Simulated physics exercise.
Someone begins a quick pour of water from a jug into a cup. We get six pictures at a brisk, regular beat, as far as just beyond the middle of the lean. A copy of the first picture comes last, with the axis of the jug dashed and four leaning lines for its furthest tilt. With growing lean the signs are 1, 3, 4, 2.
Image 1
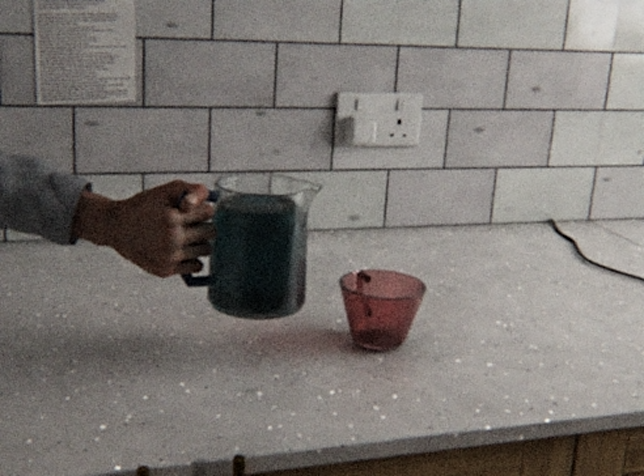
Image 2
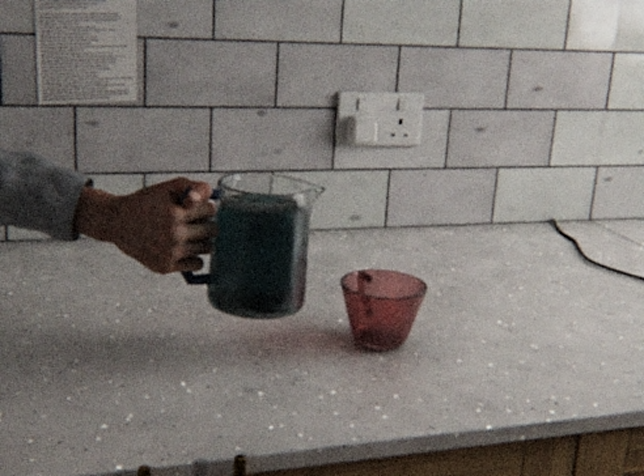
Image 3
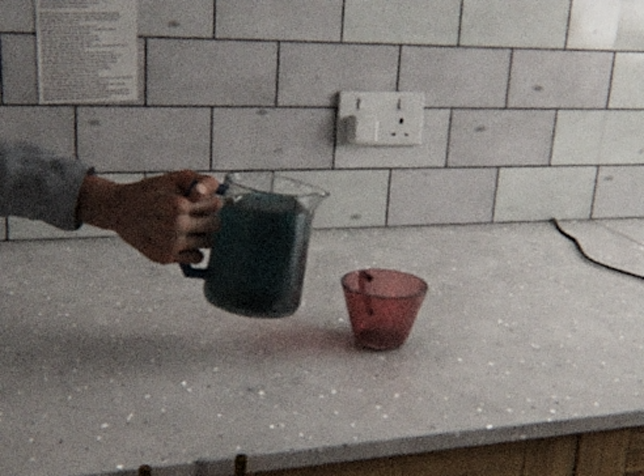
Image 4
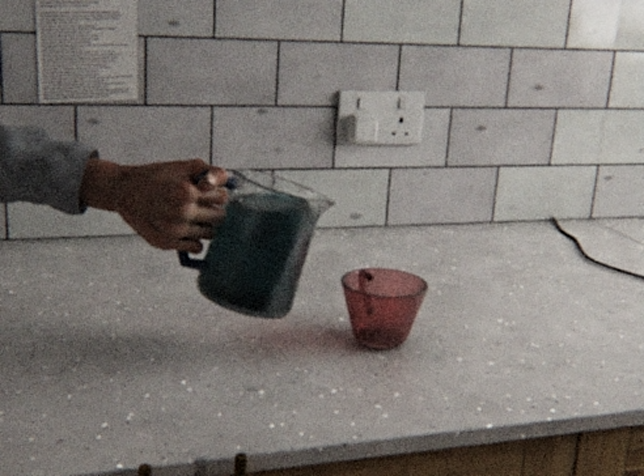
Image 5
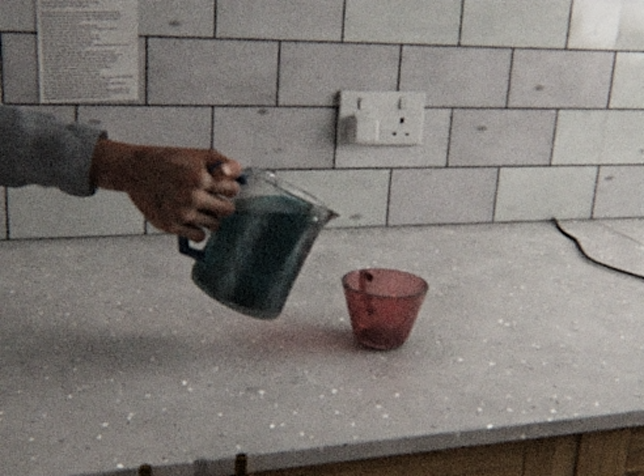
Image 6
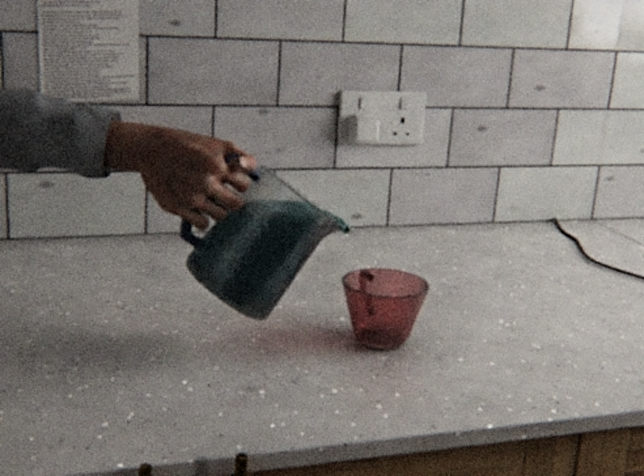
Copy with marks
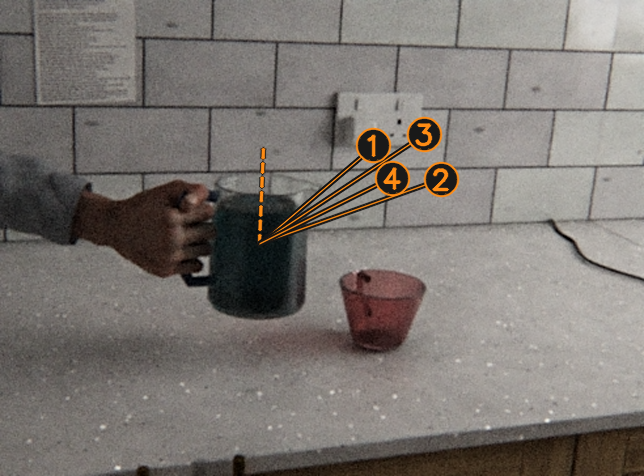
A hand tilting a glass jug of dark teal liquid rightward beside a small red cup, liquid just reaching over its lip.
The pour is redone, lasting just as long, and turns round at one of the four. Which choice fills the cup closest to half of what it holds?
1 works best here.
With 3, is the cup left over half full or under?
Over half.
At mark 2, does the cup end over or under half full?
Over half.
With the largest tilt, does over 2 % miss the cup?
Yes.
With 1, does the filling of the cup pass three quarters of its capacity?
No.
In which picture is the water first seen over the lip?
In picture 6.
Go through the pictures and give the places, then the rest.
Upright, lip at (320, 186); rim of the cup round (383, 283); nothing has left yet.
Upright, lip at (323, 188); nothing has left yet.
Tipped about 7°, lip at (328, 193); nothing has left yet.
Tipped about 15°, lip at (333, 201); nothing has left yet.
Tipped about 25°, lip at (338, 214); nothing has left yet.
Tipped about 36°, lip at (341, 228); water is over the lip, down to (341, 228).
On the marked copy, 1 at (361, 157); 2 at (425, 184); 3 at (410, 143); 4 at (376, 185).
If 1 is chosen, the cup ends with about 49 % of what it can hold.
If 2 is chosen, the cup ends with about 93 % of what it can hold; 15 % of the water is spilt.
If 3 is chosen, the cup ends with about 71 % of what it can hold.
If 4 is chosen, the cup ends with about 83 % of what it can hold; 7 % of the water is spilt.
